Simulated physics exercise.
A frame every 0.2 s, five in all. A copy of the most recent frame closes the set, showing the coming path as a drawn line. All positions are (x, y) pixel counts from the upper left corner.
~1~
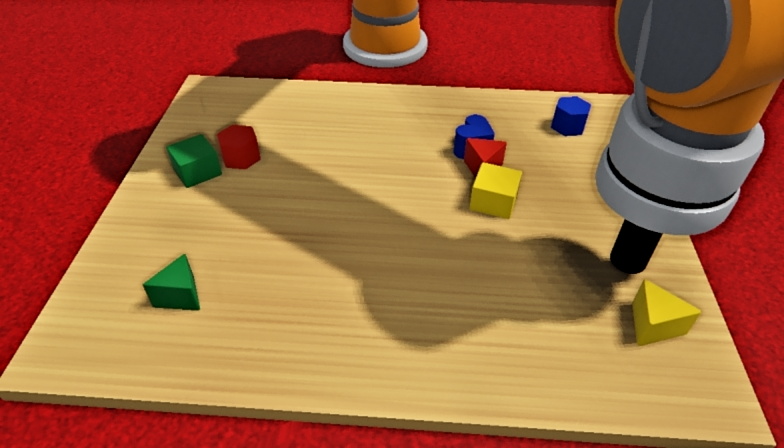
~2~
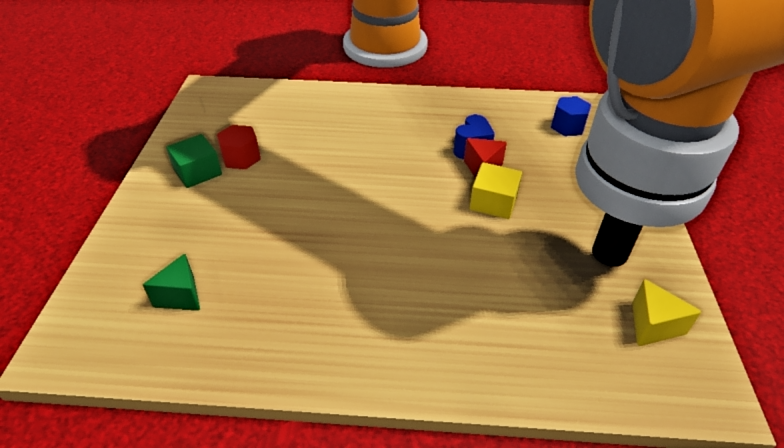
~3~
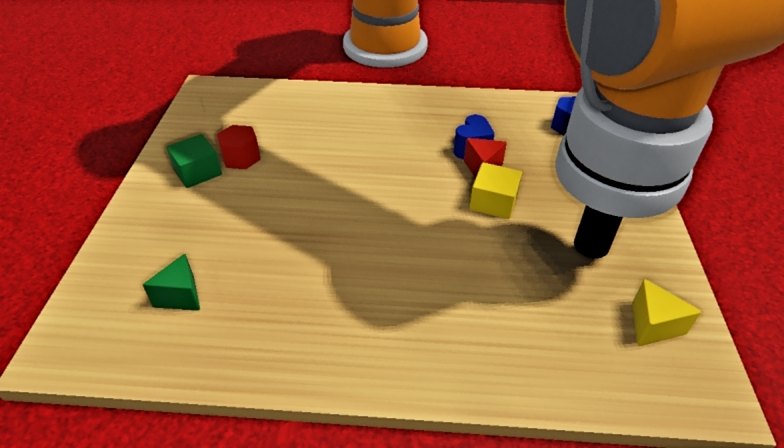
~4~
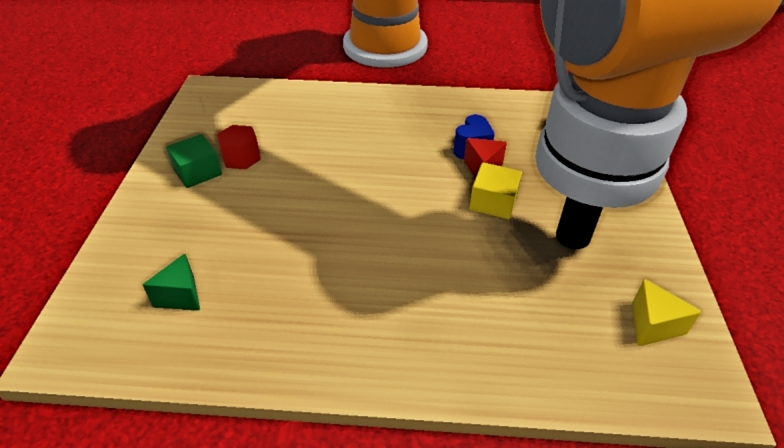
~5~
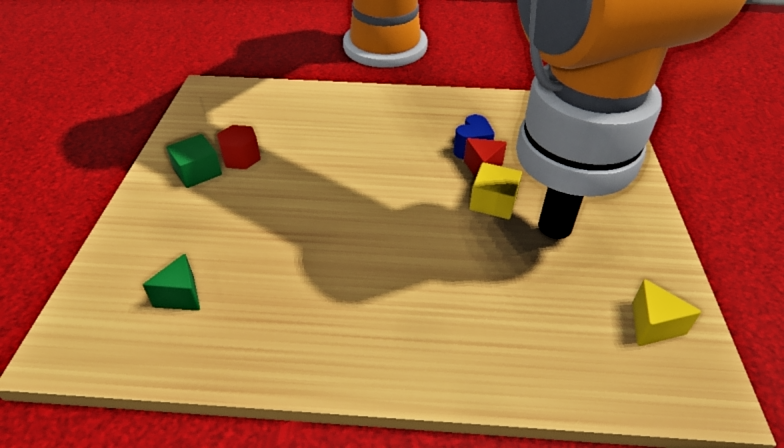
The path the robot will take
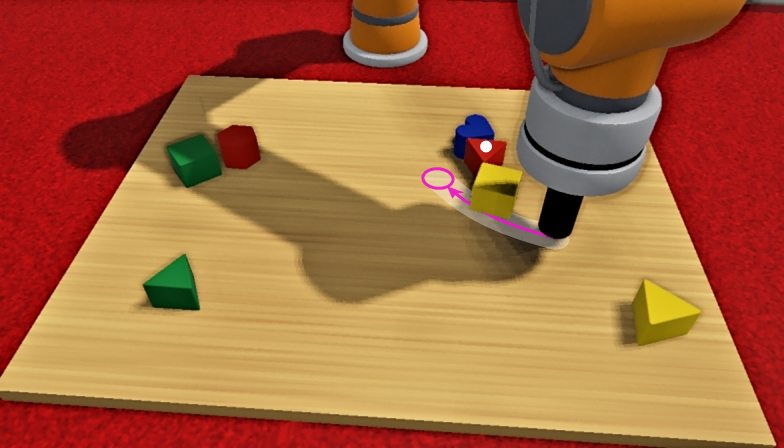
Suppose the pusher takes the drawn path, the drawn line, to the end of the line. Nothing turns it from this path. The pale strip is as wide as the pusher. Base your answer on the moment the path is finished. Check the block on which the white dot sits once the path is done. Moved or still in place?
It gets moved.
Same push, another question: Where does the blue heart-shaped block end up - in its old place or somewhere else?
It shifts.
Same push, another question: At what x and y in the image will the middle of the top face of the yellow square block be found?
At pixel (446, 135).
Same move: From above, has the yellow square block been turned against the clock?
Short answer: No.
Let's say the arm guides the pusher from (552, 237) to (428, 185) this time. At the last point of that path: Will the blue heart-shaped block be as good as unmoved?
Going by the path, yes.
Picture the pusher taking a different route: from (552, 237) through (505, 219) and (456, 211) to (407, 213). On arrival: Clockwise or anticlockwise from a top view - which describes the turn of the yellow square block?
Spins clockwise.
Path on the board, from (552, 237) through (506, 222) and (467, 202) to (438, 178); the dot is on the red triangular piece.
The first path, step by step. One third of the way, pusher at (508, 213); red triangular piece at (485, 143); yellow square block at (486, 172).
Two thirds of the way, pusher at (468, 192); blue heart-shaped block at (475, 124); red triangular piece at (488, 141), turned 15° anticlockwise; yellow square block at (462, 155), turned 50° clockwise.
At the end, pusher at (439, 169); blue heart-shaped block at (479, 118), turned 15° clockwise; red triangular piece at (488, 140); yellow square block at (446, 135), turned 85° clockwise.
